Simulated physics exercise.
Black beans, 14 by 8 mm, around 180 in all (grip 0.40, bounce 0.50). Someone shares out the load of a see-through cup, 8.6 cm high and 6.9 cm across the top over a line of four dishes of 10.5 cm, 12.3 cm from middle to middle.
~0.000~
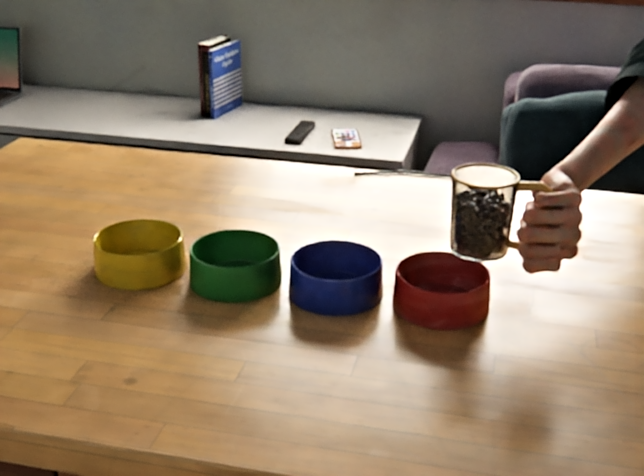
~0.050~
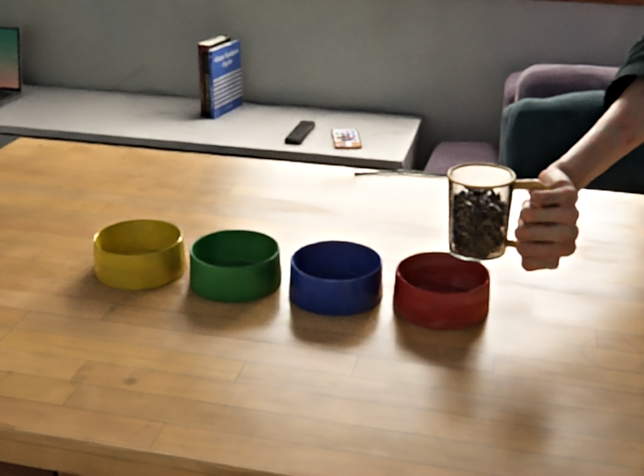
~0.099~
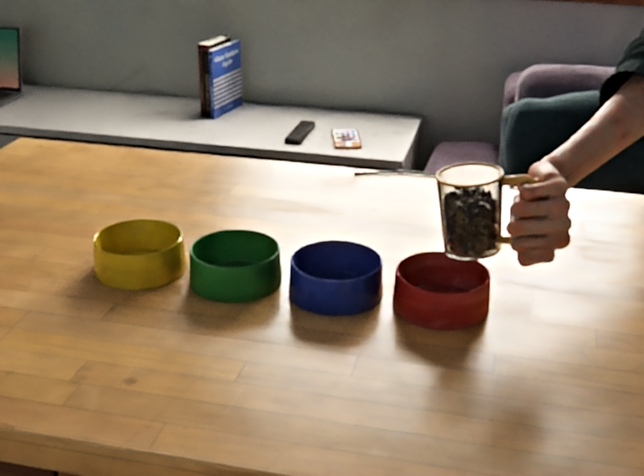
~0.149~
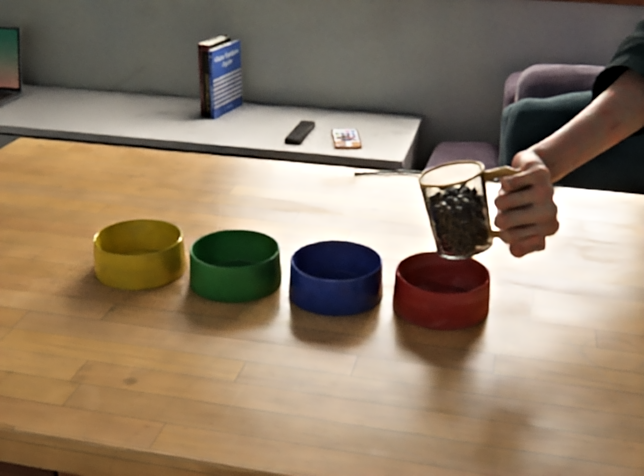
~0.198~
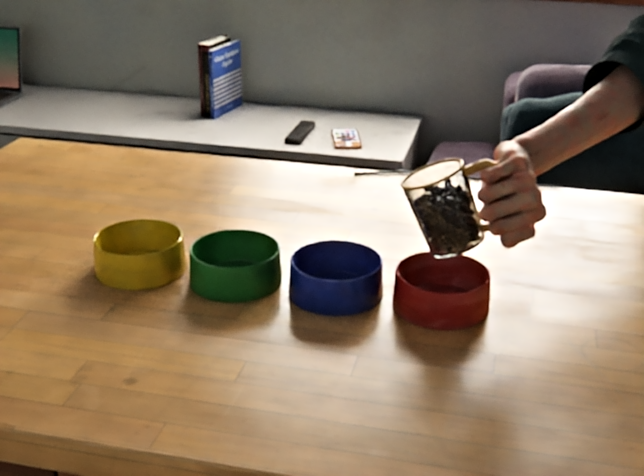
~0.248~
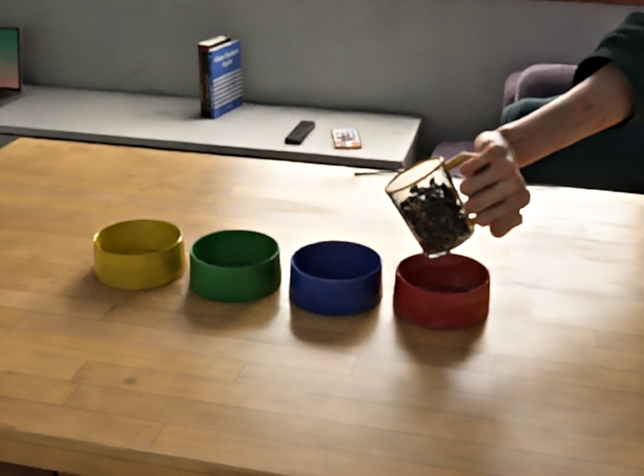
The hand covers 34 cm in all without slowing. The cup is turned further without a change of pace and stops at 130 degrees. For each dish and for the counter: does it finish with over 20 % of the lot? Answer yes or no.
Red dish: No; blue dish: No; green dish: Yes; yellow dish: No; on the counter: No.
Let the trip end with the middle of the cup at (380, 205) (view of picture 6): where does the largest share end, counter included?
Most goes to: Blue.
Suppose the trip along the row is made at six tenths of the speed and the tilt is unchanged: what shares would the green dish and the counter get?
Then: Green 0; counter 20.
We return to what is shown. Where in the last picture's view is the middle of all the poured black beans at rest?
Near (224, 266).
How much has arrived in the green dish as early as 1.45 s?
About 95 per cent by then.
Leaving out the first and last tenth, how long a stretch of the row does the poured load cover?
Some 5 cm.
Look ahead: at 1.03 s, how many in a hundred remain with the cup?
Some 0 per cent of the load.
After 0.72 s, tilt 111 degrees; cup holds 90 %, green 5 %.
Then, at 1.03 s, tilt 130 degrees; cup holds 0 %, green 100 %.
After 1.45 s, tilt 130 degrees; cup holds 0 %, green 95 %.
In the end, at 2.3 s, red 0 %, blue 0 %, green 95 %, yellow 0 %, counter 5 %.
